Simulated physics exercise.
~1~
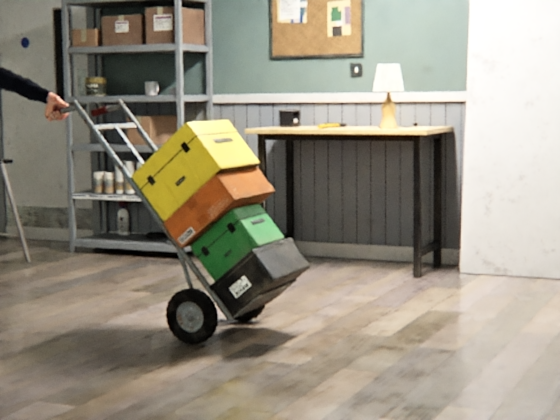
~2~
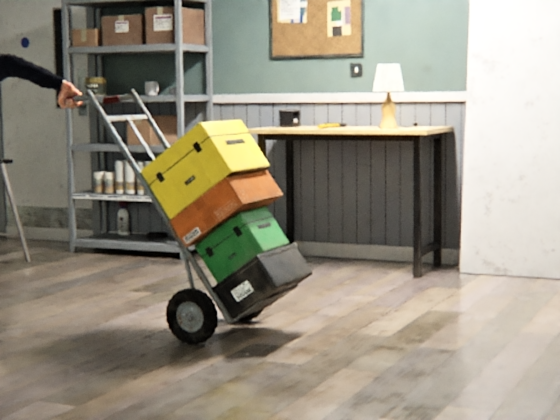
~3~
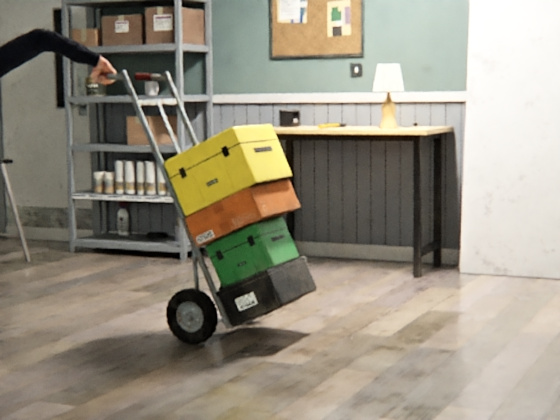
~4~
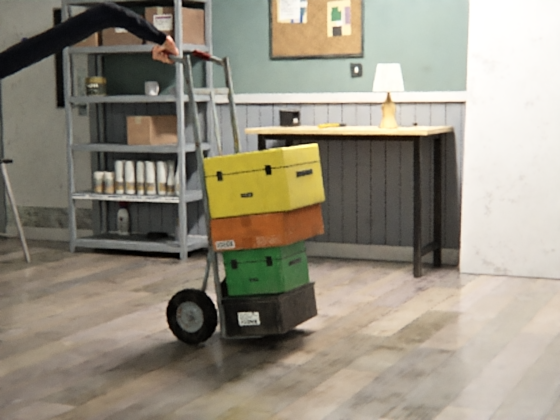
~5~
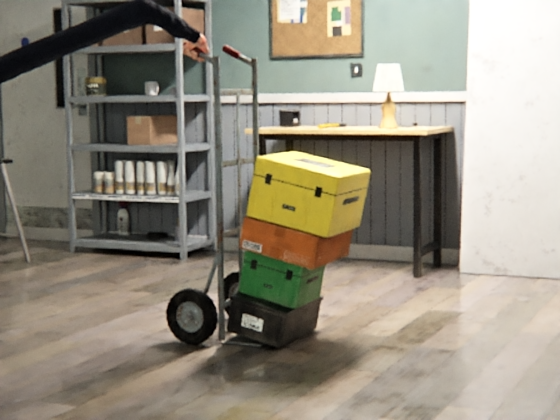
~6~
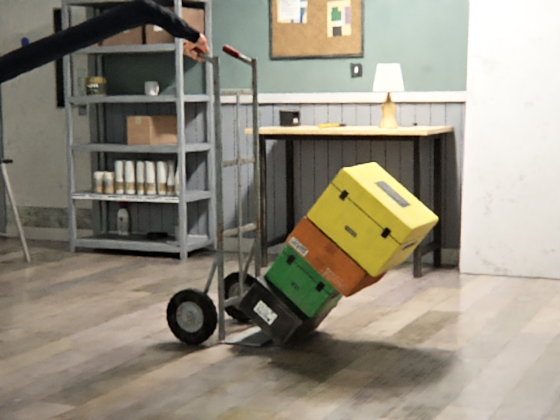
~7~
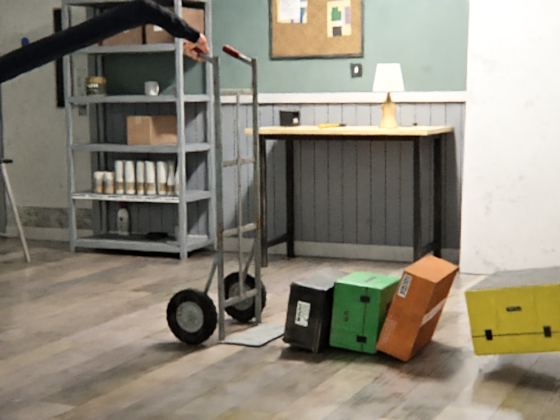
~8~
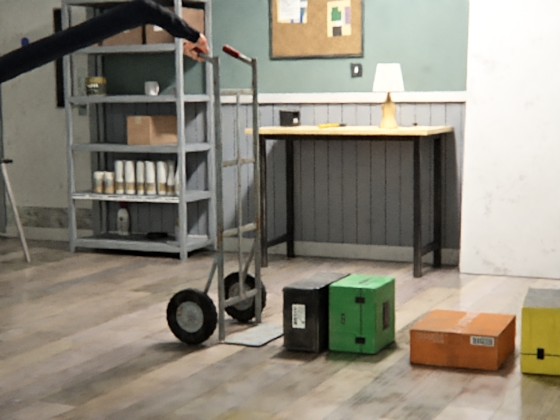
At the start, a hand at the left holds a tilted two-wheeled hand truck carrying a stack of a black tote, green toolbox, orange box and yellow toolbox, with shelves and a desk behind. The arm reaches right and swings the truck up until it stands upright. The stack keeps tipping to the right, leaning away from the truck's frame. The yellow toolbox pitches off the top as the boxes below it go over too. At the end, the boxes lie tipped over in a row leading right, the black tote nearest the truck, which the hand still holds upright.
